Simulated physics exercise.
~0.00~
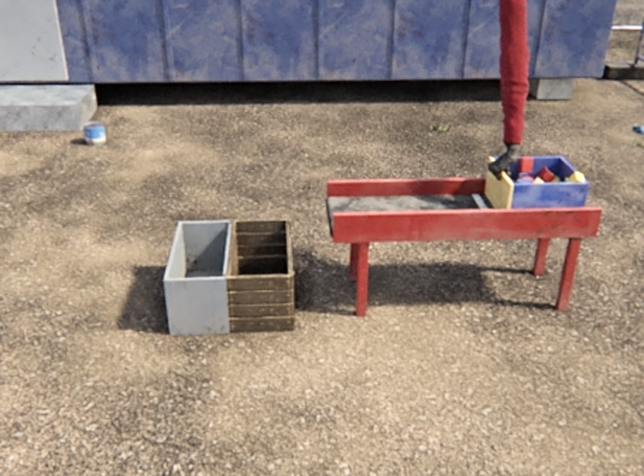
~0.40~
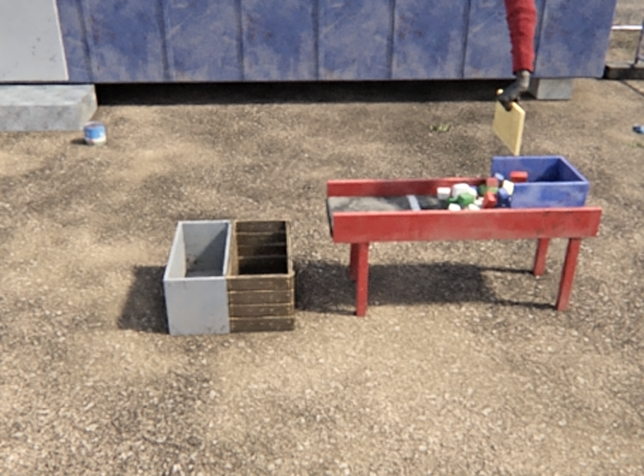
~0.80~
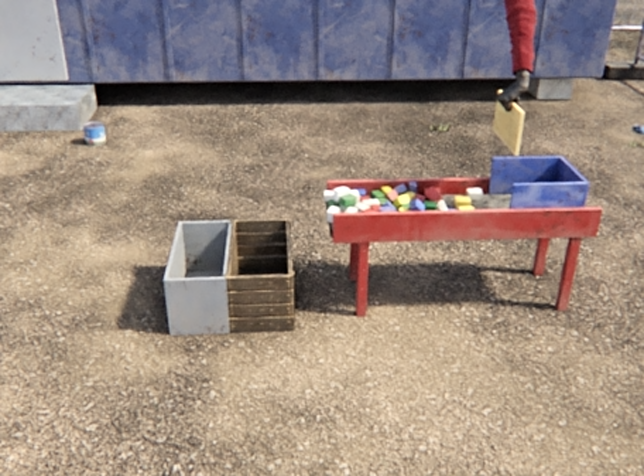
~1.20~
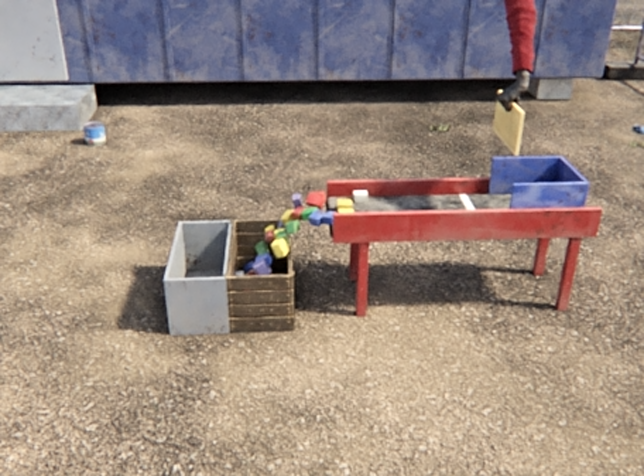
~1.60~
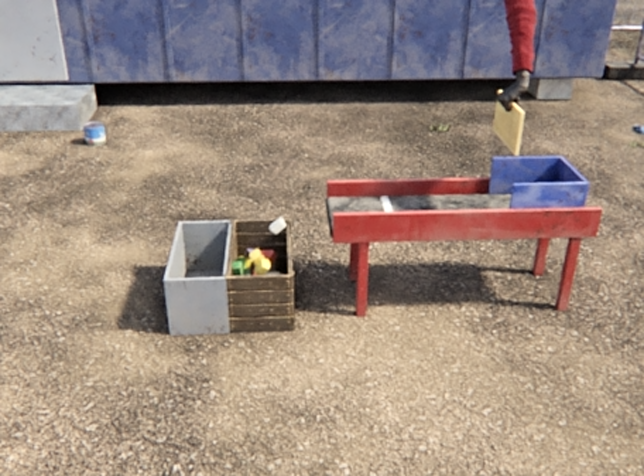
At first, a blue pen full of colourful toy bricks sits at the right end of a red-sided belt, while a gloved hand in a red sleeve holds a pale yellow gate against it. The hand lifts the gate, and the bricks move out of the pen to the left. They spread along the belt in a loose, mixed crowd until they near its far end. Then they spill off the left end and tumble into the black tote. Finally, the belt is clear, bricks lie inside the black tote, and the grey tote beside it remains empty.
